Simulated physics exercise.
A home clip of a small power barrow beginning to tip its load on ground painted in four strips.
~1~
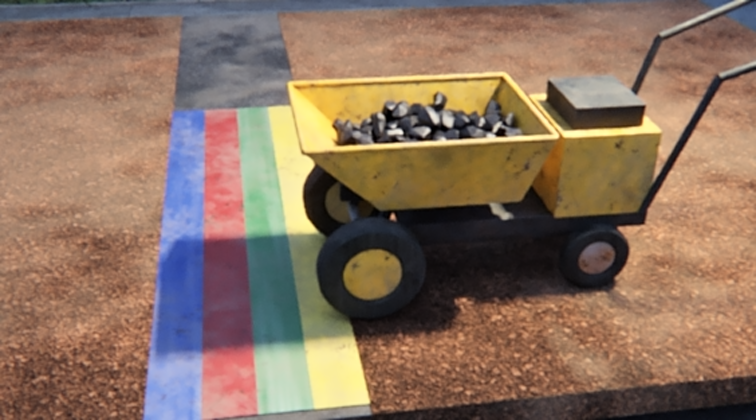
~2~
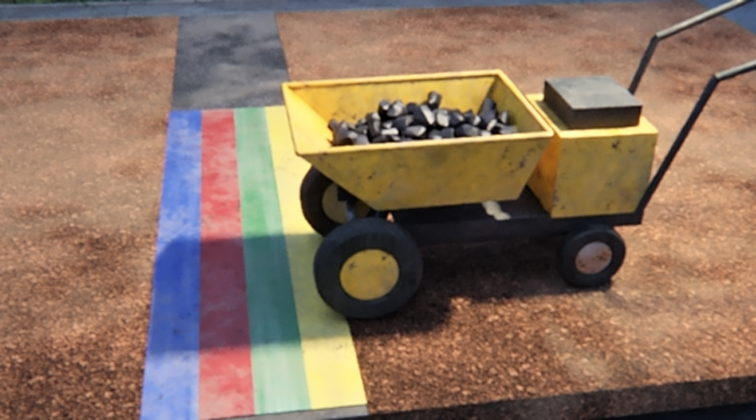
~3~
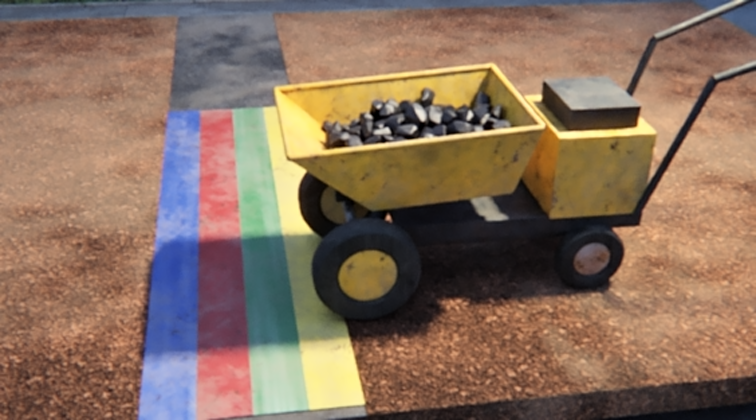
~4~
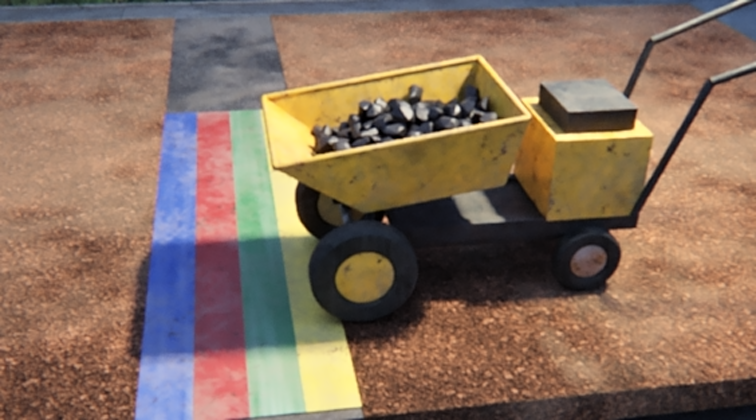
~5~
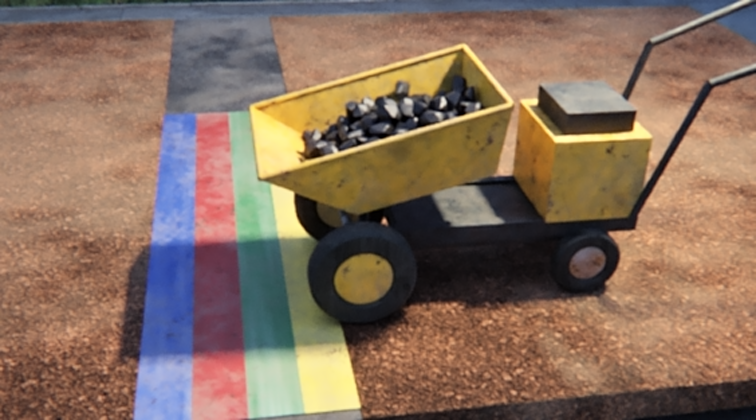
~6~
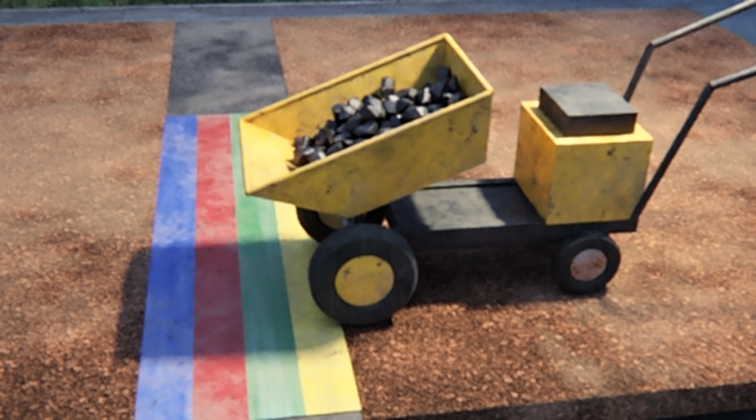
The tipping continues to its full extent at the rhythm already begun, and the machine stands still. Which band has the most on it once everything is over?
Blue.
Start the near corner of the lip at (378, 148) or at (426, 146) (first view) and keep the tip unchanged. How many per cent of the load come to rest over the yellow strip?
Roughly 0 per cent, then roughly 20 per cent.
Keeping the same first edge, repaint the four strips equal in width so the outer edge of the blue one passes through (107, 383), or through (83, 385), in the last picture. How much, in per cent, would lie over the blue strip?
First some 30, then 30 per cent.
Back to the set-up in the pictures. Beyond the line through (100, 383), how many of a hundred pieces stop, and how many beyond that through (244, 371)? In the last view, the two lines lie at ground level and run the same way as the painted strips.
Roughly 20 per cent, then roughly 80 per cent.
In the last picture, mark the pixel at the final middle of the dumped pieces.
I'd say the middle ends up at about (150, 288).
Soon after the last picture, skip tipped steeply; all in the skip.
A little later, skip tipped right over; about two thirds in the skip; a small part over the red strip; about a quarter over the blue strip; a stray few off the paint.
Later still, skip tipped right over; about a quarter in the skip; a small part over the red strip; about a third over the blue strip; about a third off the paint.
At rest, skip tipped right over; about a quarter in the skip; none over the yellow strip; a stray few over the green strip; a small part over the red strip; about a third over the blue strip; about a third off the paint.
